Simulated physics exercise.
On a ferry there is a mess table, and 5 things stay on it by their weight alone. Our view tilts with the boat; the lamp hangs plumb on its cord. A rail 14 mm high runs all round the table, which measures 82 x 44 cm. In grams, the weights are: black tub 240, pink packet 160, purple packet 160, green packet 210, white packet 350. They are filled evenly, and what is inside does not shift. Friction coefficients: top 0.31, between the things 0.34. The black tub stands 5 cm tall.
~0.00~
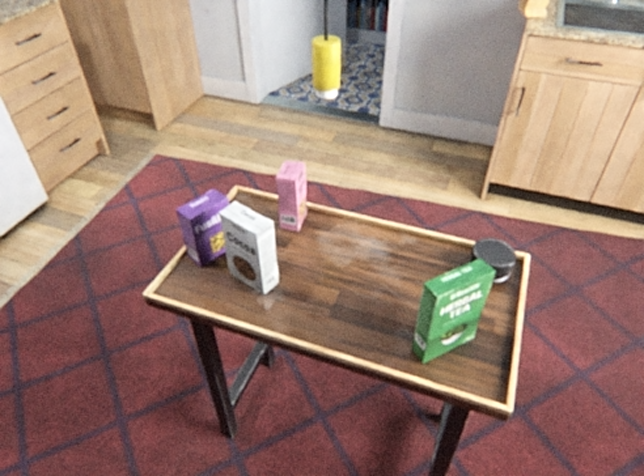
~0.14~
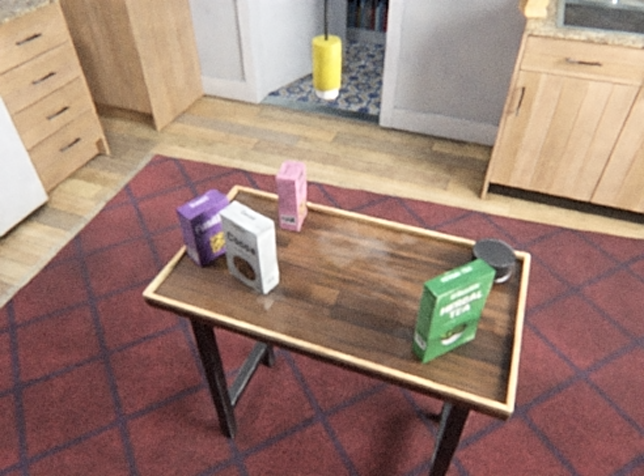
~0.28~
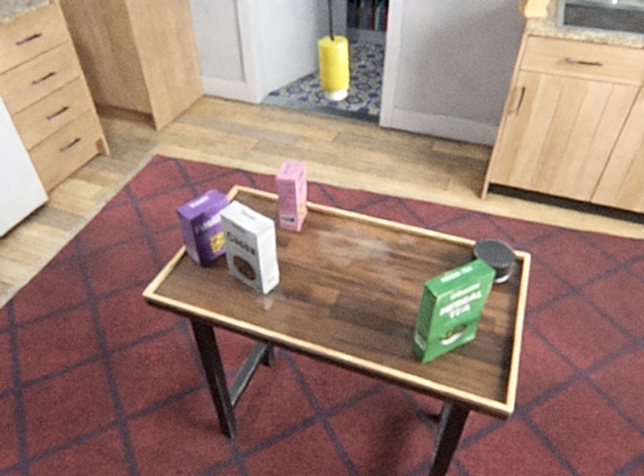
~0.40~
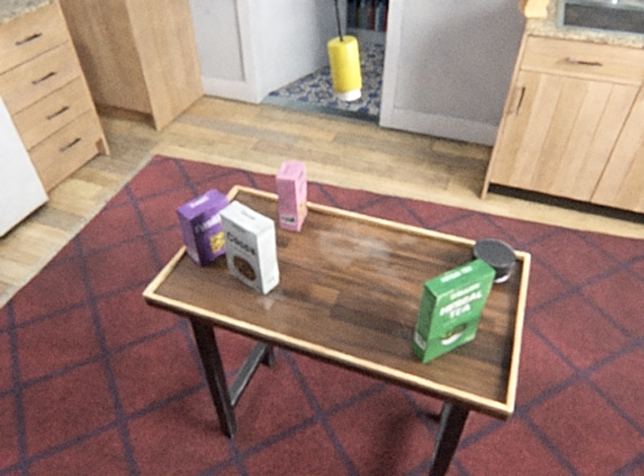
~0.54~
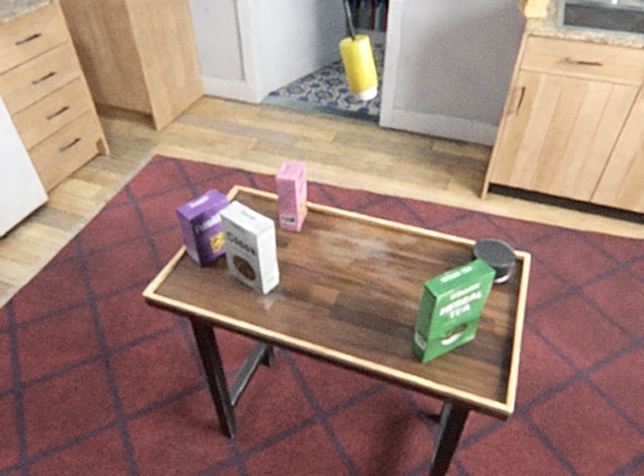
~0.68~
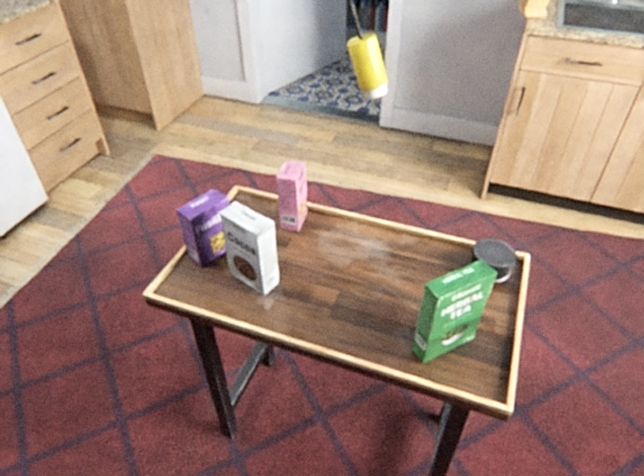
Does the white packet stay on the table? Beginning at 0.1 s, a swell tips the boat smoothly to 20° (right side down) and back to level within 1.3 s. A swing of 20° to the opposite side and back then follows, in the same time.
Yes.
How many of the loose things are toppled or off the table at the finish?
The number here is 1.
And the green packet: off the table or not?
Green packet: Goes out of bounds.
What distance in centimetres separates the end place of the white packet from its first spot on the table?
0 cm.
By 1.28 s, boat heeled 2°, right side down; green packet now off the table; white packet 3 cm from its spot near (263, 253); pink packet 5 cm from its spot.
By 1.78 s, boat heeled 13°, left side down; white packet 3 cm from its spot near (263, 253); pink packet 5 cm from its spot; purple packet 4 cm from its spot.
When it is over (3.2 s), off the table, green packet; the other 4 within 5 cm of the start. In the last view, white packet near (250, 249).
